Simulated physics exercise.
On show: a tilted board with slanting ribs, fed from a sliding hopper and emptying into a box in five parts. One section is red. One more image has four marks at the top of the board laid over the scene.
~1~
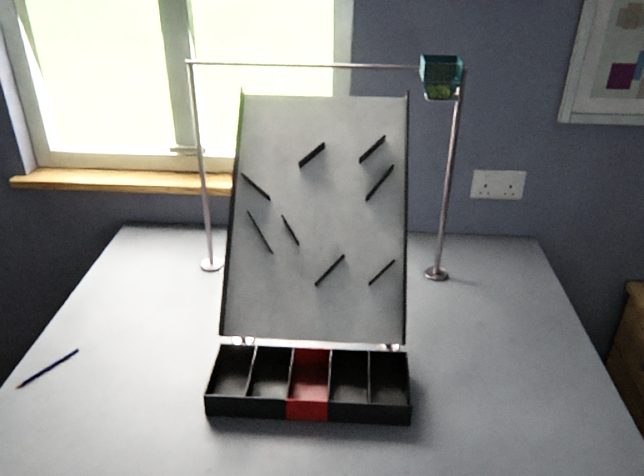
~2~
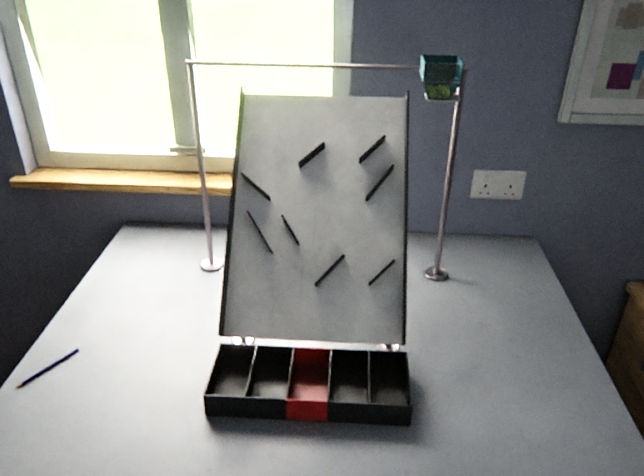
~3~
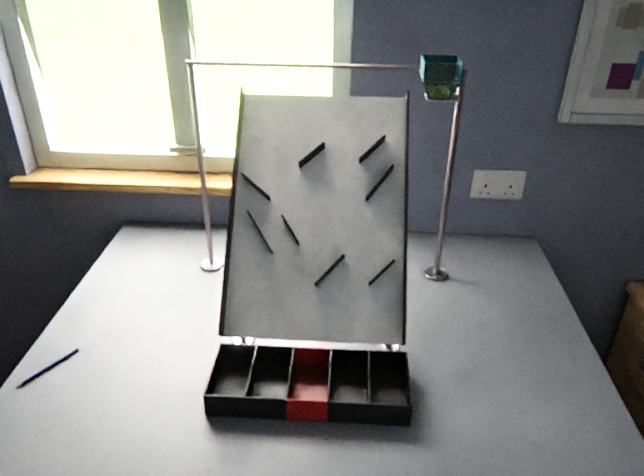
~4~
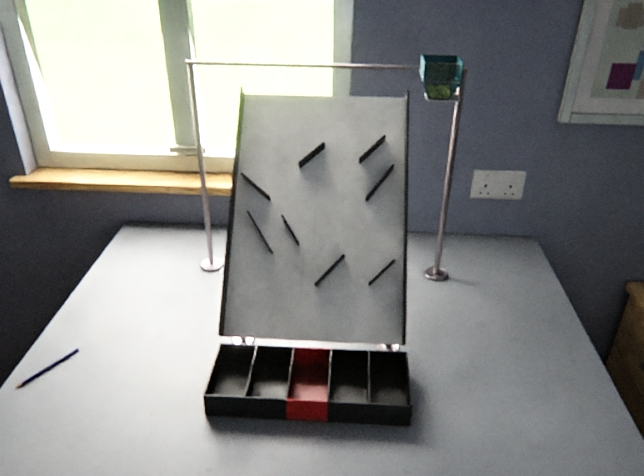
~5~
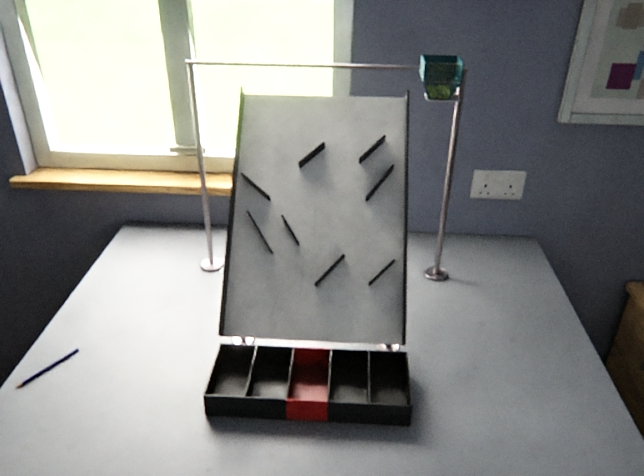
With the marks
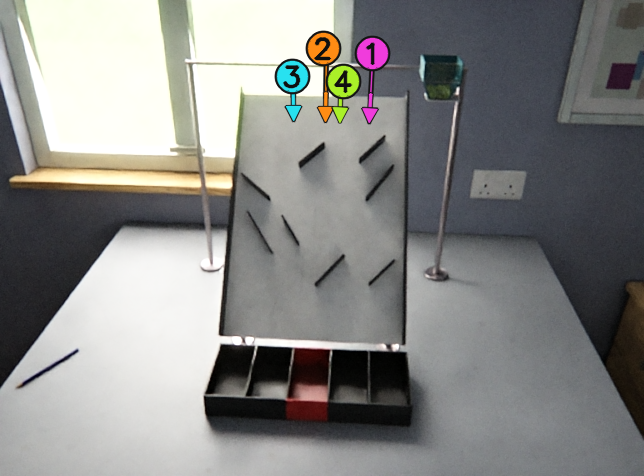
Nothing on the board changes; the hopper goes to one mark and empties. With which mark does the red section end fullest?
I would pick mark 3.
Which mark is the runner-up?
Mark 2.
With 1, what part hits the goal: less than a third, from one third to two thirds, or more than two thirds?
Less than a third.
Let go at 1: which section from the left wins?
It is the second one.
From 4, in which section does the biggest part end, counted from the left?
The second.
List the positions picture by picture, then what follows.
In the first picture, hopper (439, 92), dried peas, door shut.
In the second picture, ribs (299, 163) to (324, 142), (360, 159) to (385, 135), (241, 173) to (269, 197).
In the third picture, ribs (367, 197) to (393, 164), (247, 211) to (271, 251), (282, 215) to (298, 242).
In the fourth picture, ribs (315, 284) to (344, 254), (369, 283) to (395, 259).
In the fifth picture, red section (307, 409), number 3 of 5 from the left.
On the marked copy, mark 1 meets the board at (369, 117); mark 2 meets the board at (325, 116); mark 3 meets the board at (293, 115); mark 4 meets the board at (340, 117).
For mark 1, about a tenth in the red section, the larger part in other sections, about a tenth outside the box.
For mark 2, roughly a third in the red section, roughly half in other sections, about a tenth outside the box.
For mark 3, roughly two thirds in the red section, roughly a quarter in other sections, about a tenth outside the box.
For mark 4, about a tenth in the red section, the larger part in other sections, about a tenth outside the box.
